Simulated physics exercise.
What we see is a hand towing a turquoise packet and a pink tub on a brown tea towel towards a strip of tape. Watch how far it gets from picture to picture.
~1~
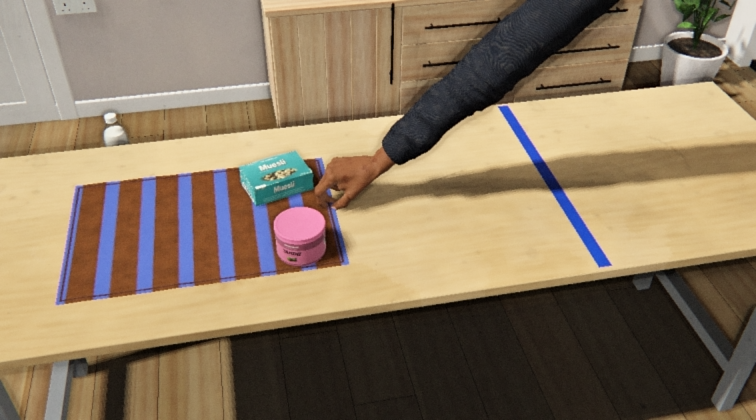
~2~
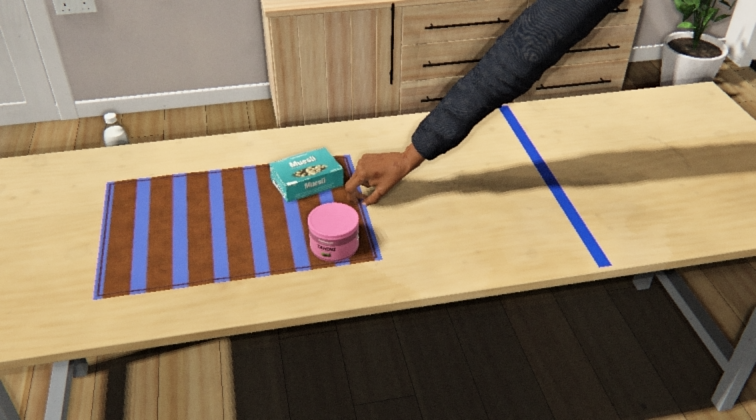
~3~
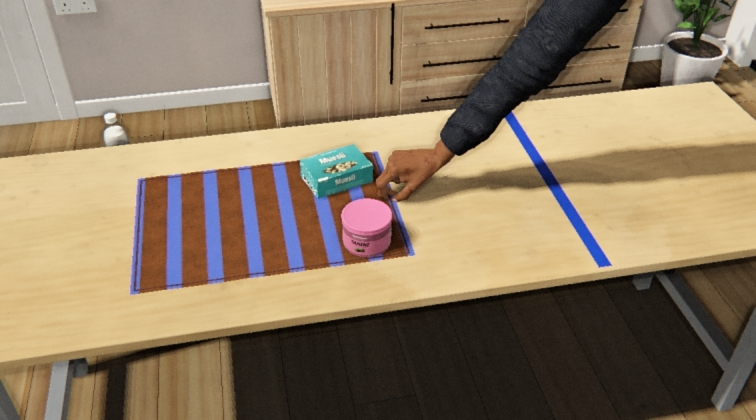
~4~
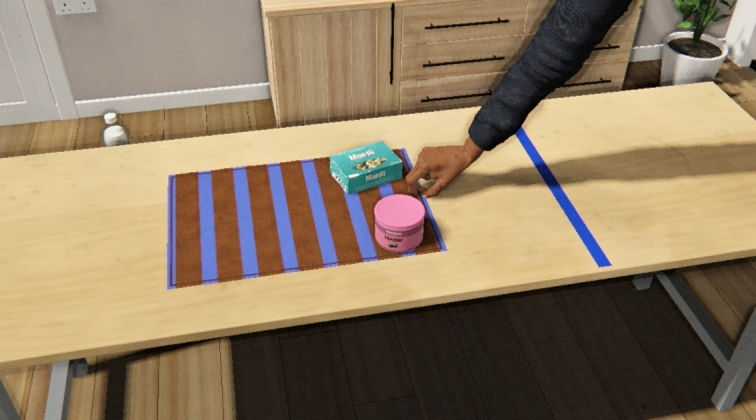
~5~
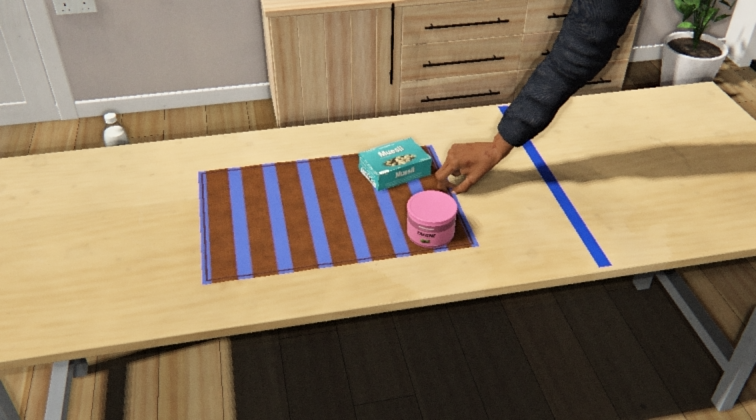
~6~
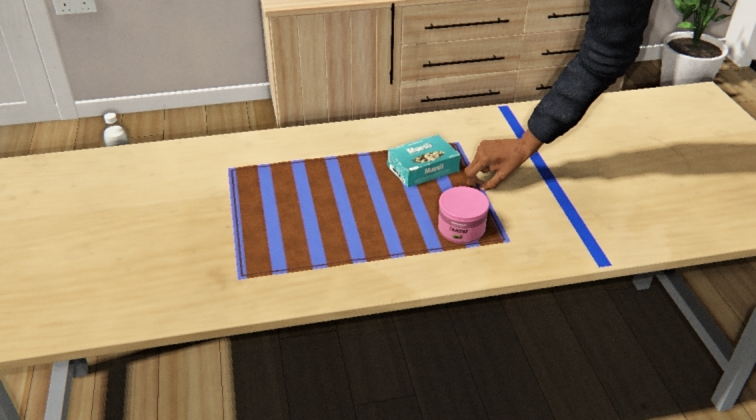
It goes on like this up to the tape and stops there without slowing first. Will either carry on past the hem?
In the end the turquoise packet shoots off the front. The pink tub slides clear of the cloth.
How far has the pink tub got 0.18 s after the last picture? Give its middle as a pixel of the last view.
Close to (566, 202).
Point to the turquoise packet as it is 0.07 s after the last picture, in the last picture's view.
At about (463, 156).
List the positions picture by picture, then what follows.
Tea towel end (349, 264); turquoise packet (275, 169); pink tub (299, 223); tape (595, 249), in the first picture.
Tea towel end (382, 260), far hem (93, 300); pink tub (334, 219), in the second picture.
Tea towel end (415, 255); turquoise packet (336, 162), in the third picture.
Tea towel end (447, 251), far hem (167, 290); pink tub (400, 210), in the fourth picture.
Tea towel end (479, 246); turquoise packet (395, 155), in the fifth picture.
Tea towel end (511, 242), far hem (238, 280); turquoise packet (424, 151); pink tub (464, 202); tape (595, 249), in the sixth picture.
Then, 0.07 s later than the last view, hem short of the tape; turquoise packet on the cloth near (463, 156); pink tub on the cloth near (506, 210).
Then, 0.18 s later than the last view, hem at the tape; turquoise packet on the cloth near (517, 149); pink tub on the cloth near (566, 202).
Finally, hem at the tape; turquoise packet ahead of the hem near (554, 145); pink tub ahead of the hem near (610, 197). The turquoise packet slides clear of the cloth and the pink tub leaves the cloth.
